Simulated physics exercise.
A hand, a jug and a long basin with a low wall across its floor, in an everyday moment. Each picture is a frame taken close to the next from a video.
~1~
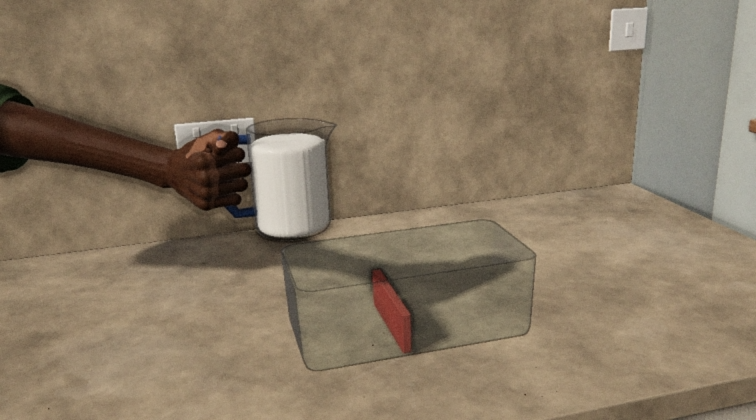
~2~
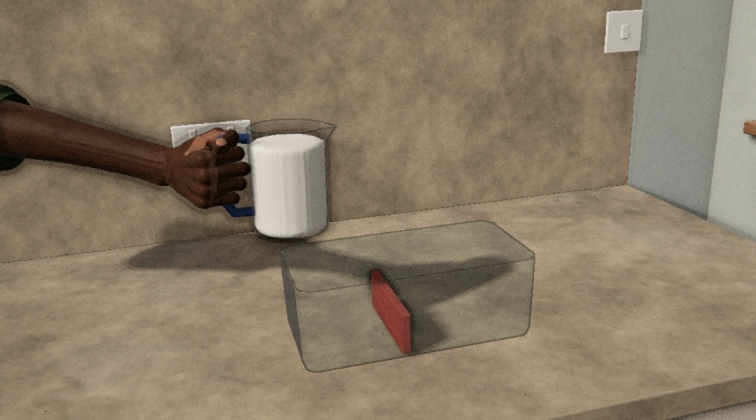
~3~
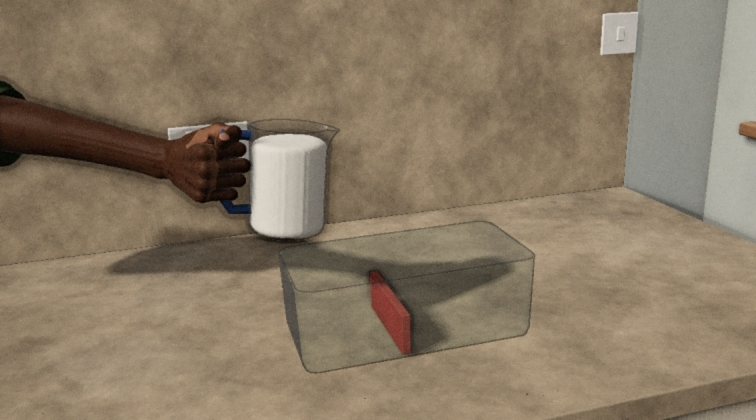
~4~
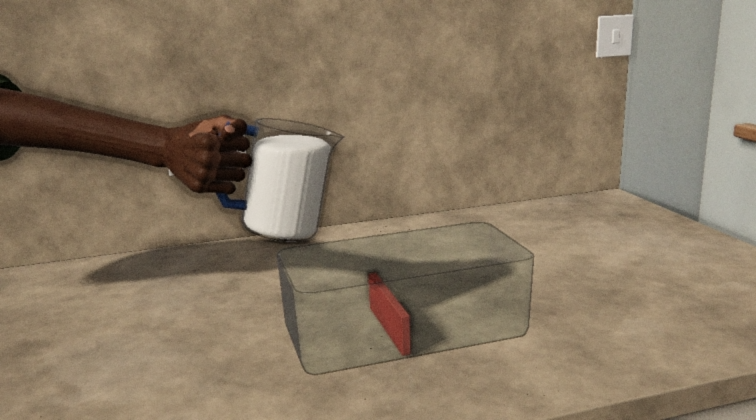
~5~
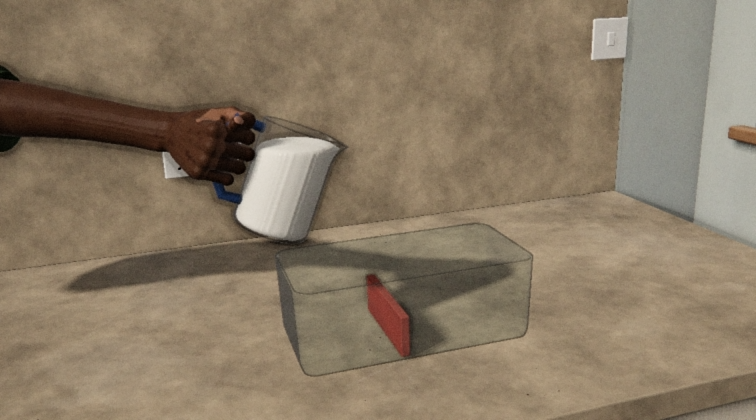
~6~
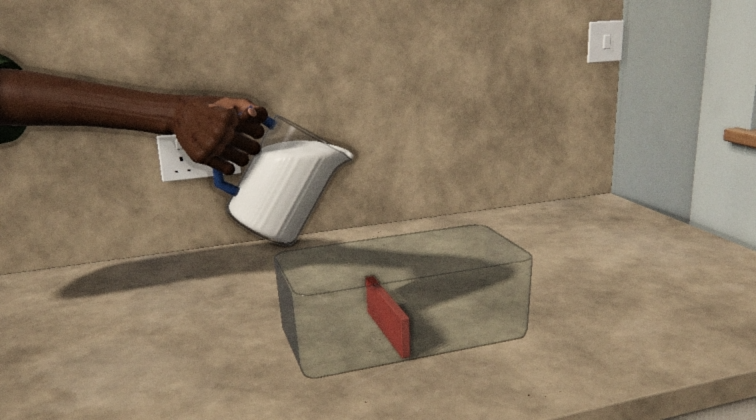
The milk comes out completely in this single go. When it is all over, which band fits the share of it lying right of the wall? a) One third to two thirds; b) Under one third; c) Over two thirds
a.
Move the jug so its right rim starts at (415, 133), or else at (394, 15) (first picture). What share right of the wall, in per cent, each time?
About 95 per cent, then about 80 per cent.
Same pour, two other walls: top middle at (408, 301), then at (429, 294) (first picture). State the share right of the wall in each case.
With the first placement it is 20 %, with the second 5 %.
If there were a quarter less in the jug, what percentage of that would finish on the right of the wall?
Estimated share: Close to 30 per cent.
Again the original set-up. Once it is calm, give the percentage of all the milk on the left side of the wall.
It comes to some 50 per cent.
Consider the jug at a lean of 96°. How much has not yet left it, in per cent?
About 65 % remains.
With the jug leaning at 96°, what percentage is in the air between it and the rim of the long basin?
Close to 20 in a hundred.
A moment on, the jug is tipped on its side and 63 per cent is still to pour, 1 is left of the wall and 17 right of it.
Next, the jug is tipped right over and 12 per cent is still to pour, 33 is left of the wall and 46 right of it.
Then the jug is tipped right over and 0 per cent is still to pour, 51 is left of the wall and 48 right of it.
Later the jug is tipped right over and 0 per cent is still to pour, 51 is left of the wall and 48 right of it.
In the end 51 per cent lies left of the wall, 48 right of it and 1 outside.
